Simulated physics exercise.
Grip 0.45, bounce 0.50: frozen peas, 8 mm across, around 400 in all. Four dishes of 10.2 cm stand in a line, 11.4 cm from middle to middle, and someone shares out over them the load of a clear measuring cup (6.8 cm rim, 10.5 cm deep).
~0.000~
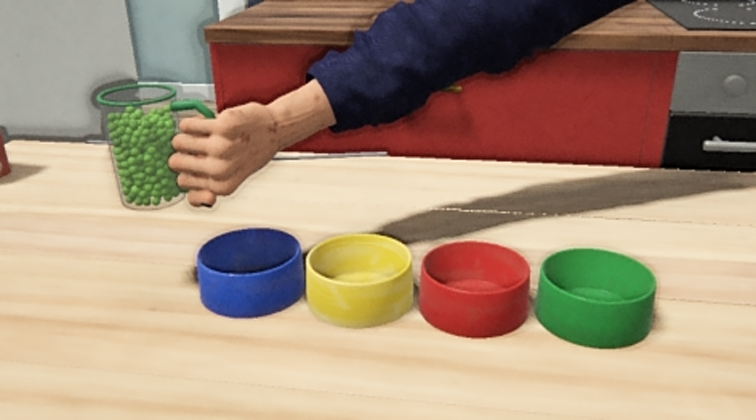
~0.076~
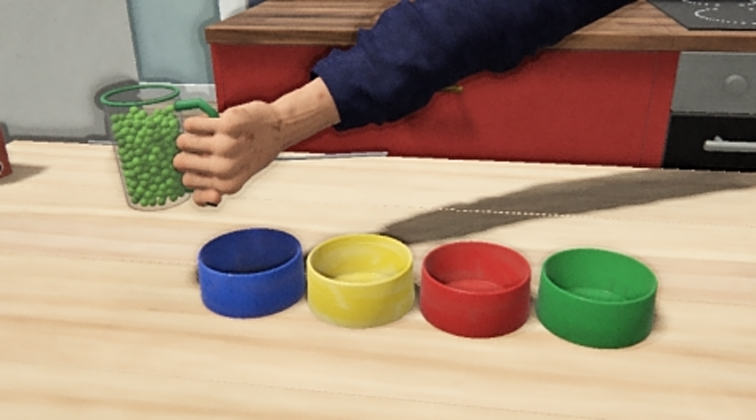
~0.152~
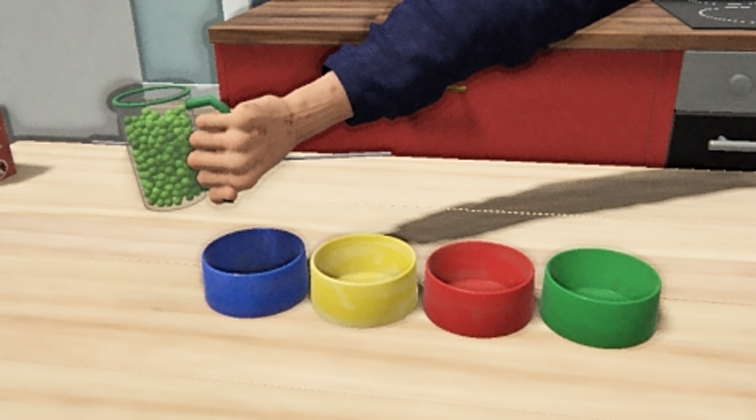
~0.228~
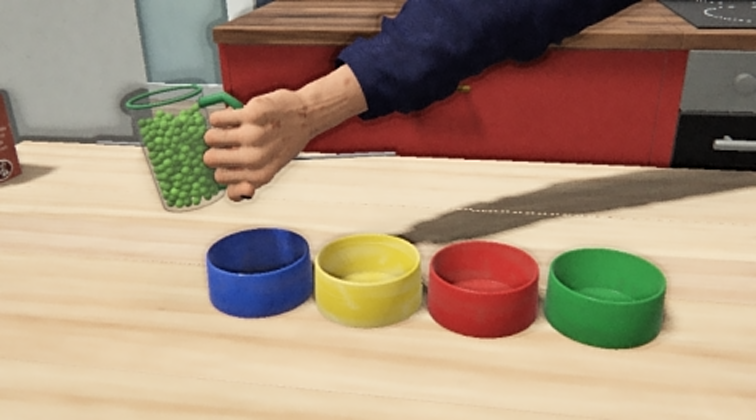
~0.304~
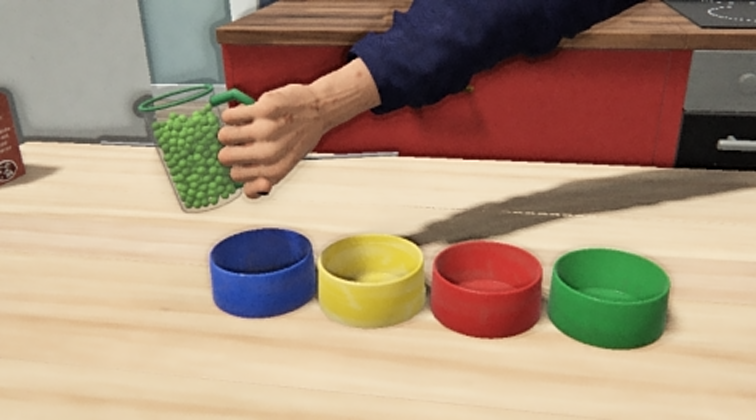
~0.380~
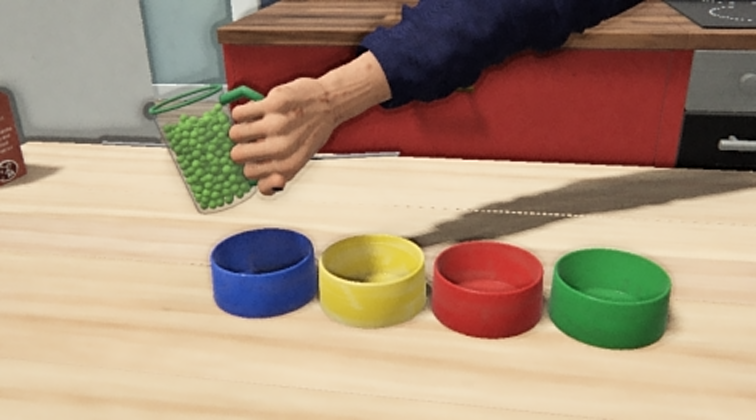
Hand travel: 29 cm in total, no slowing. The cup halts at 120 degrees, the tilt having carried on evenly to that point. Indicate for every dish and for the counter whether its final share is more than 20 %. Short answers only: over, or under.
Red: Within a fifth; blue: Within a fifth; green: Within a fifth; yellow: Beyond a fifth; counter: Within a fifth.
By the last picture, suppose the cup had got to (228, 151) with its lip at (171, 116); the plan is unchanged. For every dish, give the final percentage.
Then red 0, blue 0, green 0, and yellow 100.
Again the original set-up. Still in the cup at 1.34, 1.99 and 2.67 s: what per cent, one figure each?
Approx. 100 / 90 / 5 percent.
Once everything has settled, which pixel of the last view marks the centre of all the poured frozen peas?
Approximately (371, 278) in the last view.
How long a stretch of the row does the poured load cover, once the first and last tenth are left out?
Some 6 centimetres.
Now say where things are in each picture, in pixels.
The first picture shows cup at (146, 148), tilt 0 degrees, lip at (104, 94), moved 0.0 cm; middle of the pieces at (150, 153); blue dish at (249, 251); yellow dish at (359, 258); red dish at (475, 266); green dish at (597, 274).
The second picture shows cup at (151, 148), tilt 1 degrees, lip at (108, 95), moved 0.4 cm; middle of the pieces at (154, 154).
The third picture shows cup at (164, 149), tilt 5 degrees, lip at (119, 97), moved 1.4 cm; middle of the pieces at (168, 154).
The fourth picture shows cup at (180, 149), tilt 8 degrees, lip at (132, 101), moved 2.6 cm; middle of the pieces at (184, 154).
The fifth picture shows cup at (195, 150), tilt 12 degrees, lip at (145, 104), moved 3.8 cm; middle of the pieces at (199, 155).
The sixth picture shows cup at (207, 151), tilt 16 degrees, lip at (155, 108), moved 4.9 cm; middle of the pieces at (212, 155); blue dish at (262, 251); yellow dish at (372, 258); red dish at (488, 266); green dish at (612, 275). Its pace works out near 50 degrees a second; the hand travels 15 cm a second.
Then, at 1.34 s, tilt 64 degrees; cup holds 100 %.
After 1.99 s, tilt 96 degrees; cup holds 90 %, yellow 5 %.
After 2.67 s, tilt 120 degrees; cup holds 5 %, yellow 95 %.
At rest (3.4 s), red 0 %, blue 0 %, green 0 %, yellow 100 %, counter 0 %.
